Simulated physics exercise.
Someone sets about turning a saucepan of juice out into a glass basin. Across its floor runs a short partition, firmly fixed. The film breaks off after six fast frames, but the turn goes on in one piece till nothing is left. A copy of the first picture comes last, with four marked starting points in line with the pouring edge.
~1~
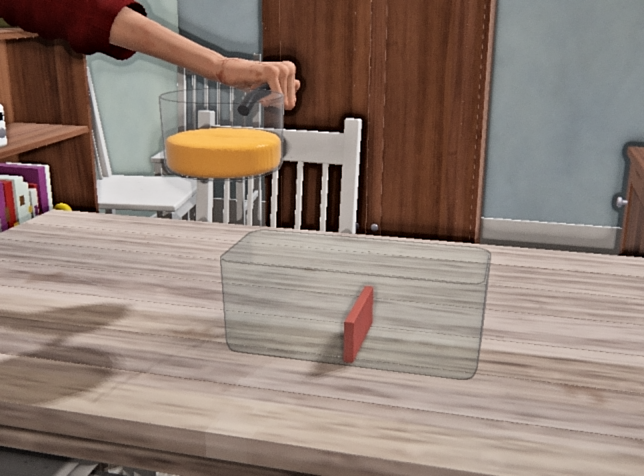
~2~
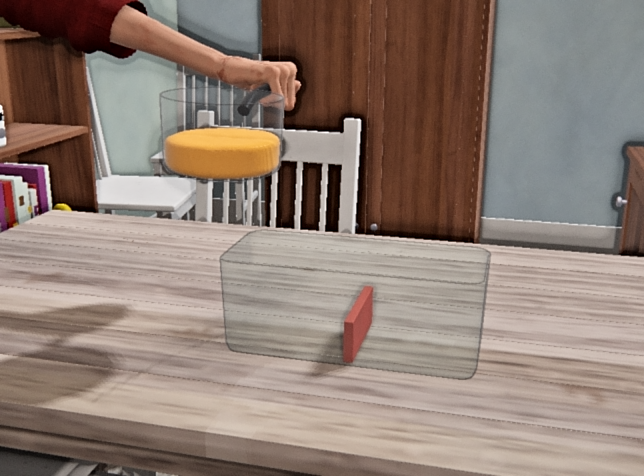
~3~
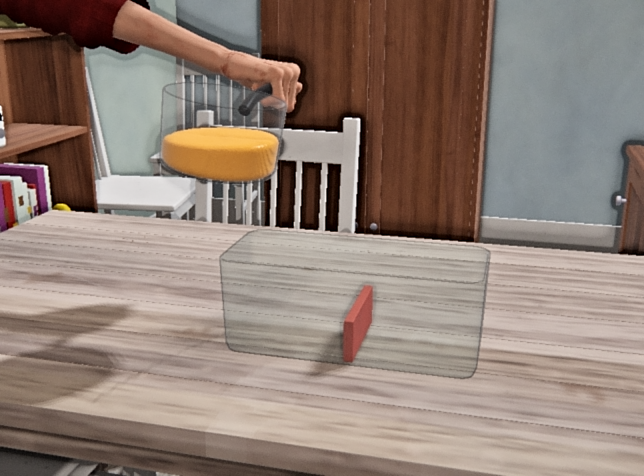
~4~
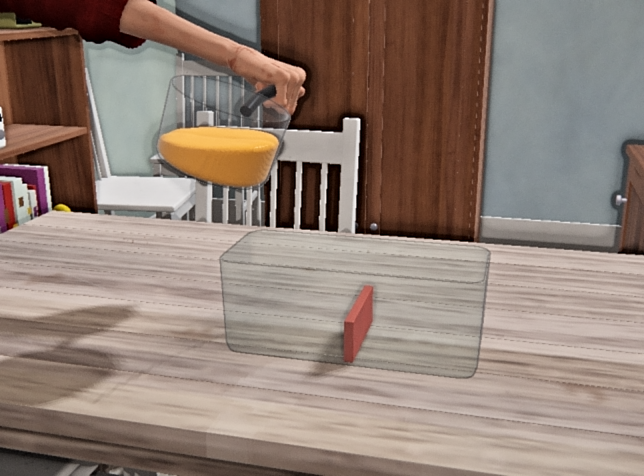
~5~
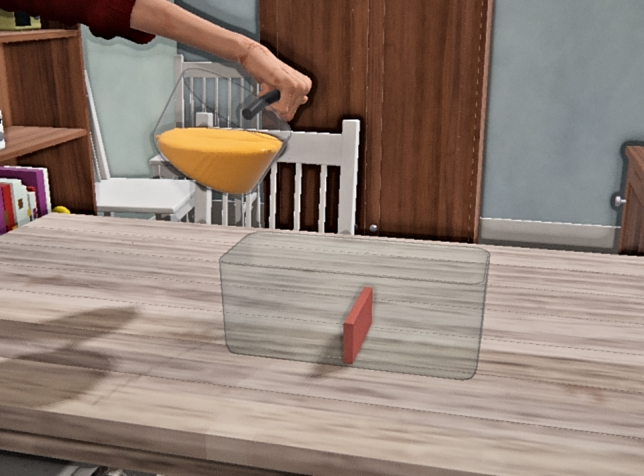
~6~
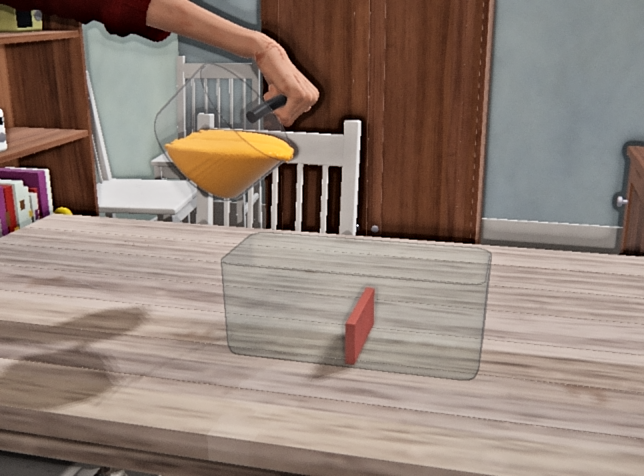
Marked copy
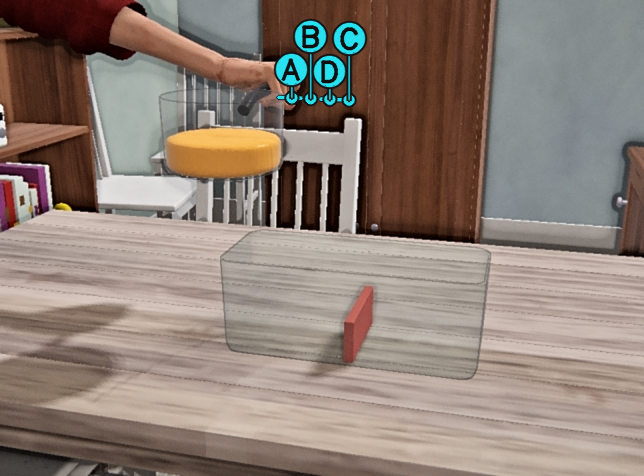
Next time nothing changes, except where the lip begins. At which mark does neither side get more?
The best dot is D.
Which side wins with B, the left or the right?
More ends on the left.
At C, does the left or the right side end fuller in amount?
More ends on the right.
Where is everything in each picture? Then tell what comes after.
Upright, lip at (278, 97); basin from (227, 347) to (477, 378); top of the wall at (360, 303); nothing has left yet.
Tipped about 2°, lip at (279, 99); nothing has left yet.
Tipped about 9°, lip at (282, 106); nothing has left yet.
Tipped about 19°, lip at (286, 119); nothing has left yet.
Tipped about 33°, lip at (287, 137); nothing has left yet.
Tipped about 48°, lip at (286, 156); juice is over the lip, down to (286, 156).
On the marked copy, A at (291, 97); B at (310, 98); C at (349, 100); D at (329, 99).
With A, about 97 % ends left of the wall and 2 % right of it.
With B, about 81 % ends left of the wall and 18 % right of it.
With C, about 25 % ends left of the wall and 75 % right of it.
With D, about 50 % ends left of the wall and 49 % right of it.
